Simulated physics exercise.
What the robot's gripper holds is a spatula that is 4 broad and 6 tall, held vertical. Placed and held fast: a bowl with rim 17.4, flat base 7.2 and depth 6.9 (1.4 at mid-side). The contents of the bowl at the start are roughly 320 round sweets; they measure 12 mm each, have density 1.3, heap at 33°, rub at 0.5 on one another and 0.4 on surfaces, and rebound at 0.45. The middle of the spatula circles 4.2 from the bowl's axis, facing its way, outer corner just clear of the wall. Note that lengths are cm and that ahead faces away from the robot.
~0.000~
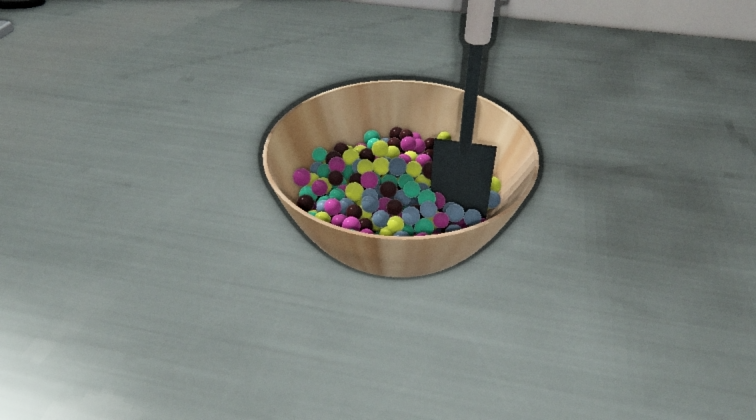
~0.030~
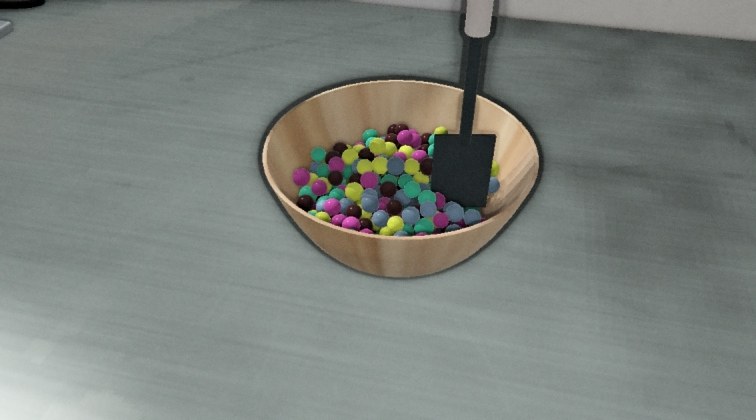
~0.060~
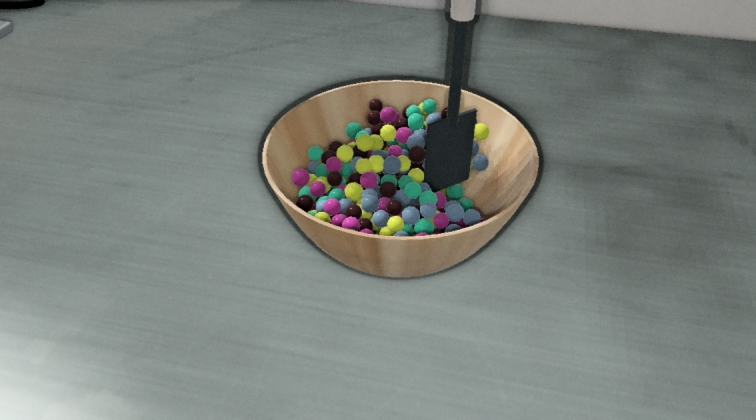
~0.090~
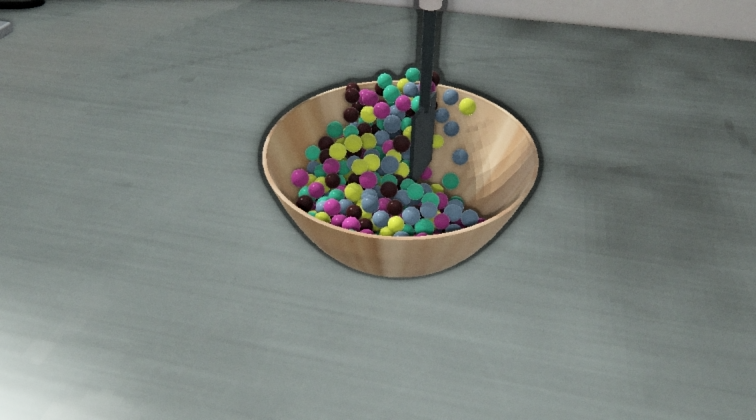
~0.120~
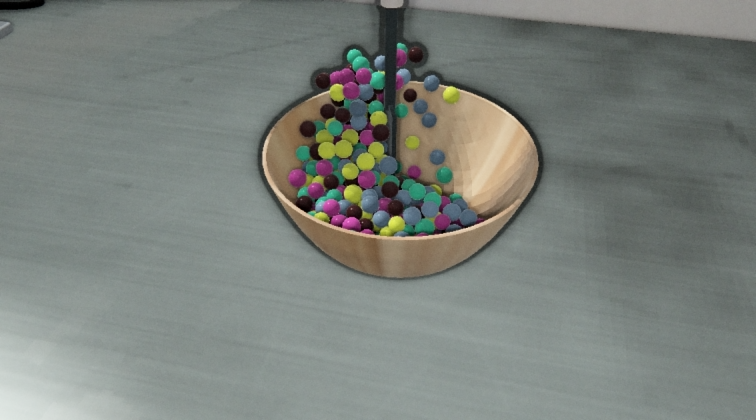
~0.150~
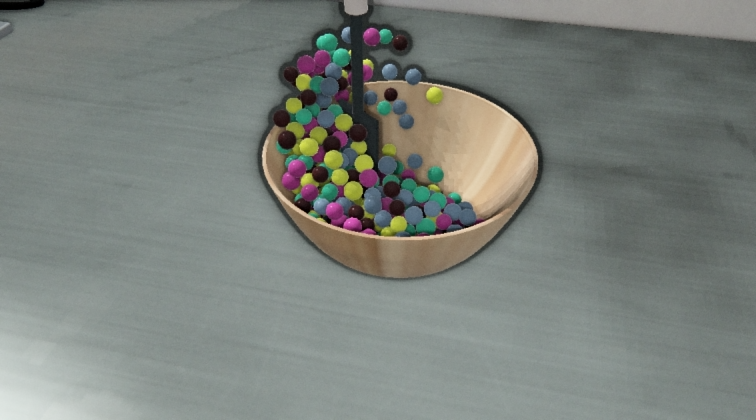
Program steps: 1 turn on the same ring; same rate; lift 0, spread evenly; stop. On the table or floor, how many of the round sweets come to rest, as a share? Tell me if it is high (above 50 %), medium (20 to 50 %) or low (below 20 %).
It is medium, 20 to 50 %.
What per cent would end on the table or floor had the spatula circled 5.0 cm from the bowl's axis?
Near 30 %.
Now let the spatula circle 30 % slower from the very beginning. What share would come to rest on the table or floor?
25 %.
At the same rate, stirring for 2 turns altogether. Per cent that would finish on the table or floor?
Roughly 55 percent would end up there.
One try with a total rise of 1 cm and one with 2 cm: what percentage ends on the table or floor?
About 35 and 30 per cent.
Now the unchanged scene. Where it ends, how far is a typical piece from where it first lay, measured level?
10 cm.
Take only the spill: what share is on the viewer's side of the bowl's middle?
60 %, approximately.
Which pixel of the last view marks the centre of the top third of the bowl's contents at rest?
The centre sits around (438, 157) in the last picture.
By 0.22 s, 222° round, highest piece 13 above the table; 272 in the bowl, 51 in flight or on the tool.
By 0.29 s, 299° round, highest piece 11 above the table; 242 in the bowl, 19 on the table or floor, 62 in flight or on the tool.
By 0.52 s, 0° round, highest piece 7 above the table; 209 in the bowl, 114 on the table or floor.
By 1.22 s, 0° round, highest piece 6 above the table; 209 in the bowl, 114 on the table or floor.
Final count, 209 in the bowl, 114 on the table or floor. That is 35 % on the table or floor.
